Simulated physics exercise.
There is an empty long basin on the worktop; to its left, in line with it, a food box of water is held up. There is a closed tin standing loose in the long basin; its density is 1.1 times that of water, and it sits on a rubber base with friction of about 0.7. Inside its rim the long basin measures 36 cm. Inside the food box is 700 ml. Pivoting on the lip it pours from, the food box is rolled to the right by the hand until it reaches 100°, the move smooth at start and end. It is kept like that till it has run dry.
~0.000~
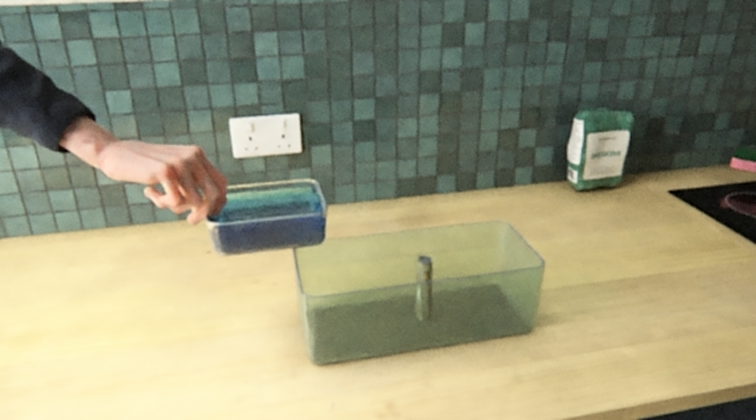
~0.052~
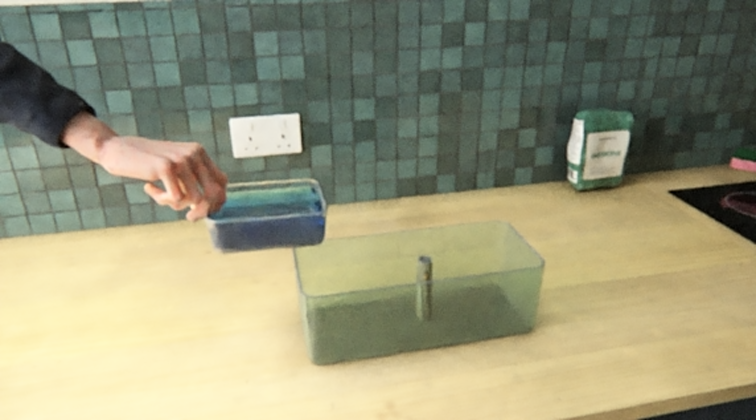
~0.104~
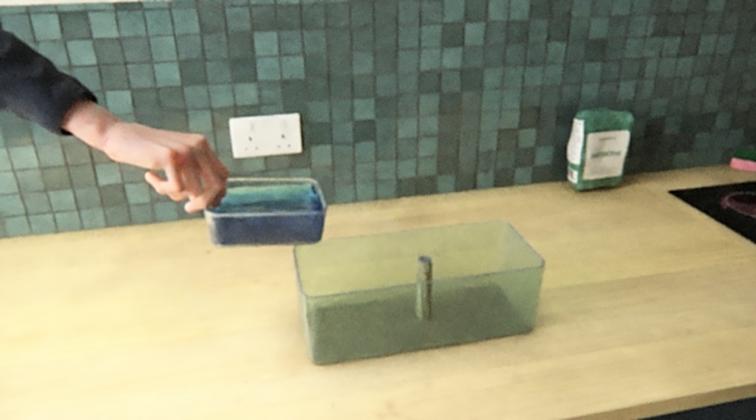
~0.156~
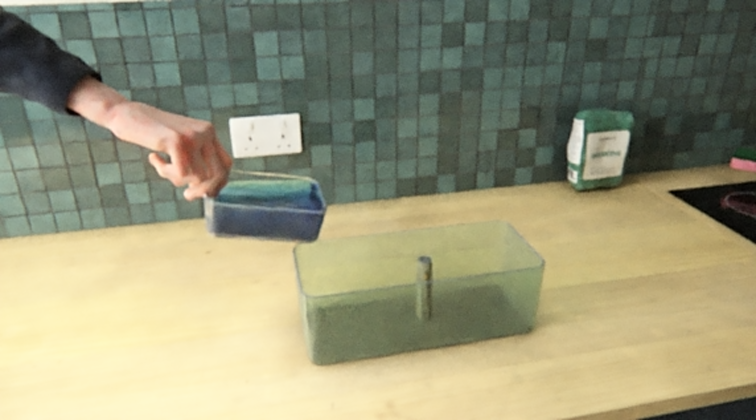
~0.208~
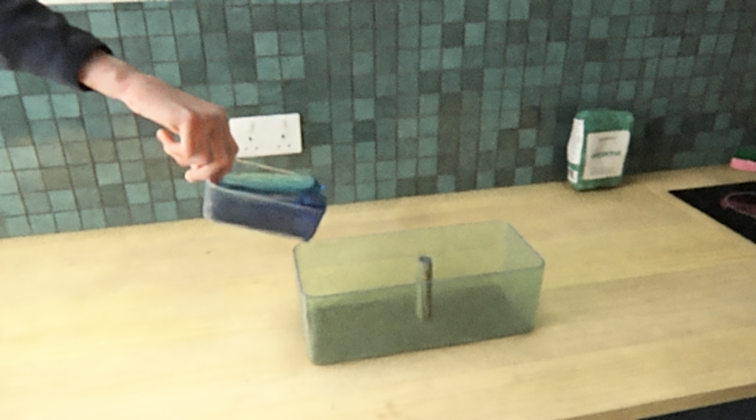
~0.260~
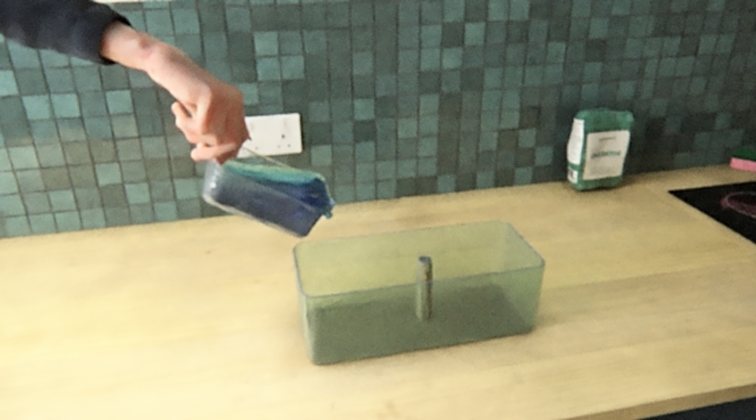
A hand held a clear food box of blue water above the worktop, left of a long greenish basin with a small tin standing inside, then gradually tilted the box rightward toward the basin.
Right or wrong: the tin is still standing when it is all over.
Wrong, it has gone over.
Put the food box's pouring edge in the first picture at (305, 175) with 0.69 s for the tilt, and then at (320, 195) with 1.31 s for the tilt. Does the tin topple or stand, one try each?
First it tips over; then it stays on its base.
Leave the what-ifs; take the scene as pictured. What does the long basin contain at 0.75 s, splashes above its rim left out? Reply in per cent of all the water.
Close to 92 in a hundred.
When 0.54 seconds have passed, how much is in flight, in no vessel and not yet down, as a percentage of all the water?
Estimate: Some 62 % of the total.
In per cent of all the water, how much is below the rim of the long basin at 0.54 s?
Near 26 in a hundred.
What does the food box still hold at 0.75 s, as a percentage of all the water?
Remaining share: Approx. 0 %.
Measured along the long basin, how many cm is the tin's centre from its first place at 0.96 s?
It has moved some 5 cm.
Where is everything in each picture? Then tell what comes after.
Tilt 0°; pouring edge (322, 196); surface from (211, 209) to (320, 199); the long basin's rim runs from (297, 270) to (525, 242); the tin's top is at (425, 262), in the first picture.
Tilt 1°; pouring edge (322, 196); surface from (210, 208) to (320, 198), in the second picture.
Tilt 5°; pouring edge (322, 196); surface from (210, 204) to (320, 196), in the third picture.
Tilt 12°; pouring edge (322, 196); surface from (209, 197) to (320, 192), in the fourth picture.
Tilt 20°; pouring edge (321, 196); surface from (208, 186) to (319, 190); 4 per cent is over the edge, in the fifth picture.
Tilt 30°; pouring edge (321, 196); surface from (208, 175) to (308, 184); 10 per cent is over the edge, in the sixth picture.
Then, 0.54 s in, the tilt is 88° and 12 per cent is still to pour; the tin stands where it began.
Then, 0.75 s in, the tilt is 100° and 0 per cent is still to pour; the tin leans 17°.
Then, 0.96 s in, the tilt is 100° and 0 per cent is still to pour; the tin leans 9°.
Then, 1.20 s in, the tilt is 100° and 0 per cent is still to pour; the tin leans 53°.
Finally, the tin lies on its side.
